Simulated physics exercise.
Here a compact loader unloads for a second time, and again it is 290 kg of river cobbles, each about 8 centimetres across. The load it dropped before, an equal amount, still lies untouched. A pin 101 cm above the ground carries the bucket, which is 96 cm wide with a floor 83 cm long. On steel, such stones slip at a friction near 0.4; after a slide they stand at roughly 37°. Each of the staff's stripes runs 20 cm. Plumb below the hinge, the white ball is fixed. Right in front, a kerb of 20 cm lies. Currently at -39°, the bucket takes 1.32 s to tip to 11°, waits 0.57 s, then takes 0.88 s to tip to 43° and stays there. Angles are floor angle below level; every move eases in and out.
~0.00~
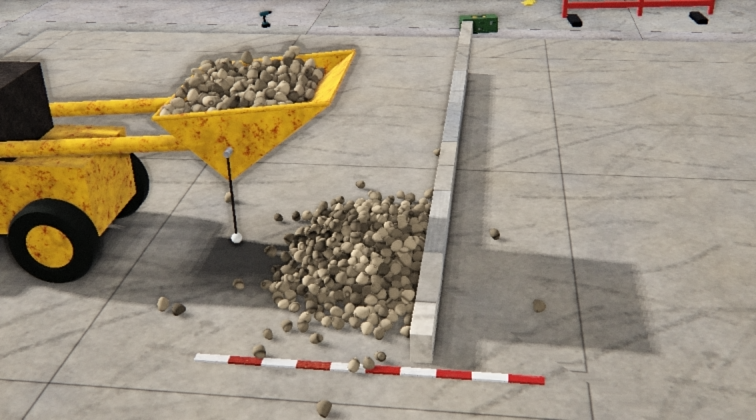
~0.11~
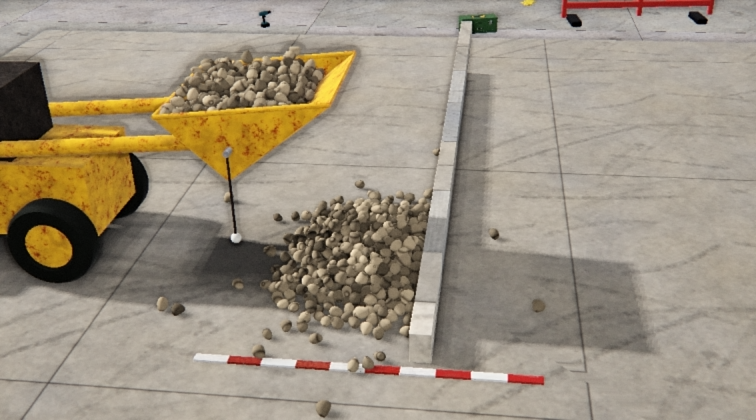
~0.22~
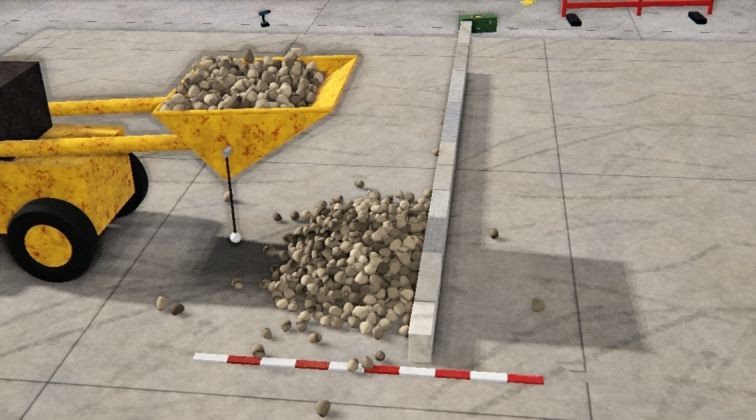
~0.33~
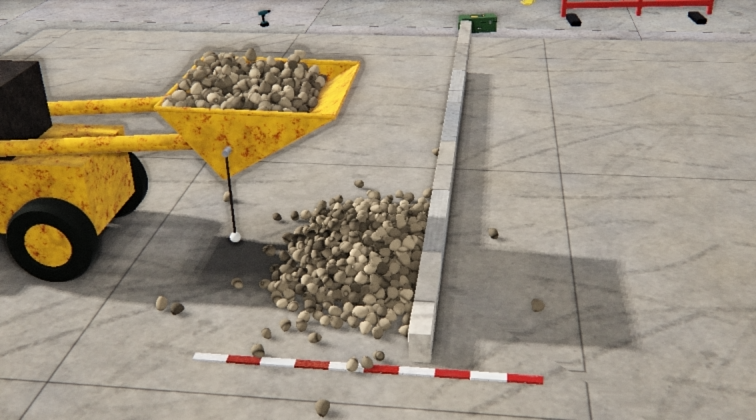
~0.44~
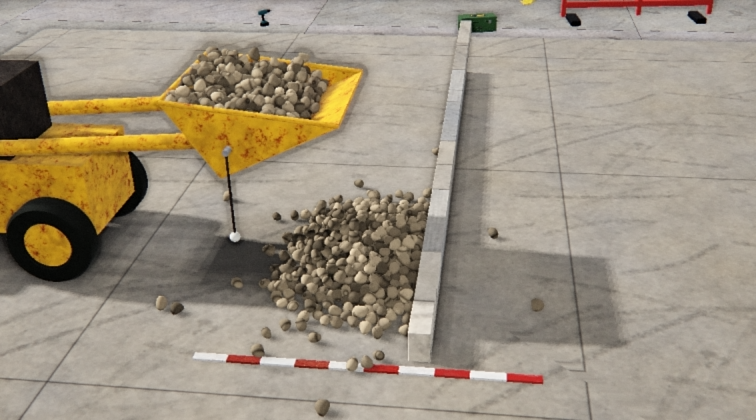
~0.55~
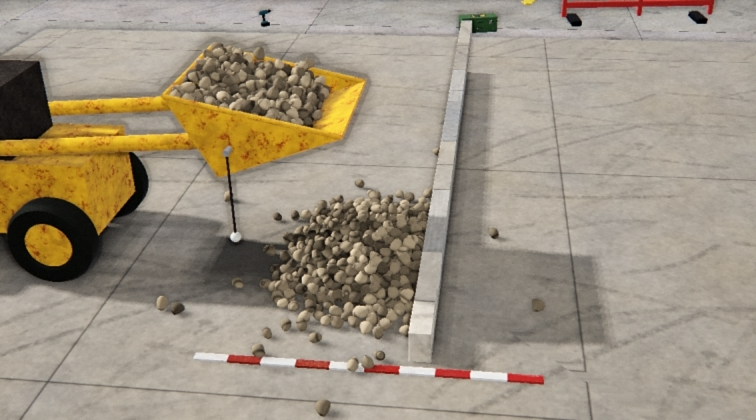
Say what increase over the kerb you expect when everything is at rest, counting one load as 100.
Some 1 per cent is added.
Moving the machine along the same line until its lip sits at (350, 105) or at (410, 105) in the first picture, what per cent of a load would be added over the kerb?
Close to 0 per cent, followed by close to 50 per cent.
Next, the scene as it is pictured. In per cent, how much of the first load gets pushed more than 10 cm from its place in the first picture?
The answer is about 5 per cent.
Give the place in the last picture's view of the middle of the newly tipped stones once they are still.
They come to rest centred about (357, 235).
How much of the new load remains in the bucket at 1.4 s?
Close to 100 per cent of the load.
After 1.0 s the floor is at 3°; in per cent of one load, 100 in the bucket, 100 on this side of the kerb; the foremost stones are at (446, 235).
After 1.4 s the floor is at 11°; in per cent of one load, 98 in the bucket, 102 on this side of the kerb; the foremost stones are at (446, 235).
After 3.2 s the floor is at 43°; in per cent of one load, 1 in the bucket, 199 on this side of the kerb, 1 over the kerb; the foremost stones are at (477, 239).
After 5.7 s the floor is at 43°; in per cent of one load, 0 in the bucket, 199 on this side of the kerb, 1 over the kerb; the foremost stones are at (477, 239). Net gain over the kerb, 1.
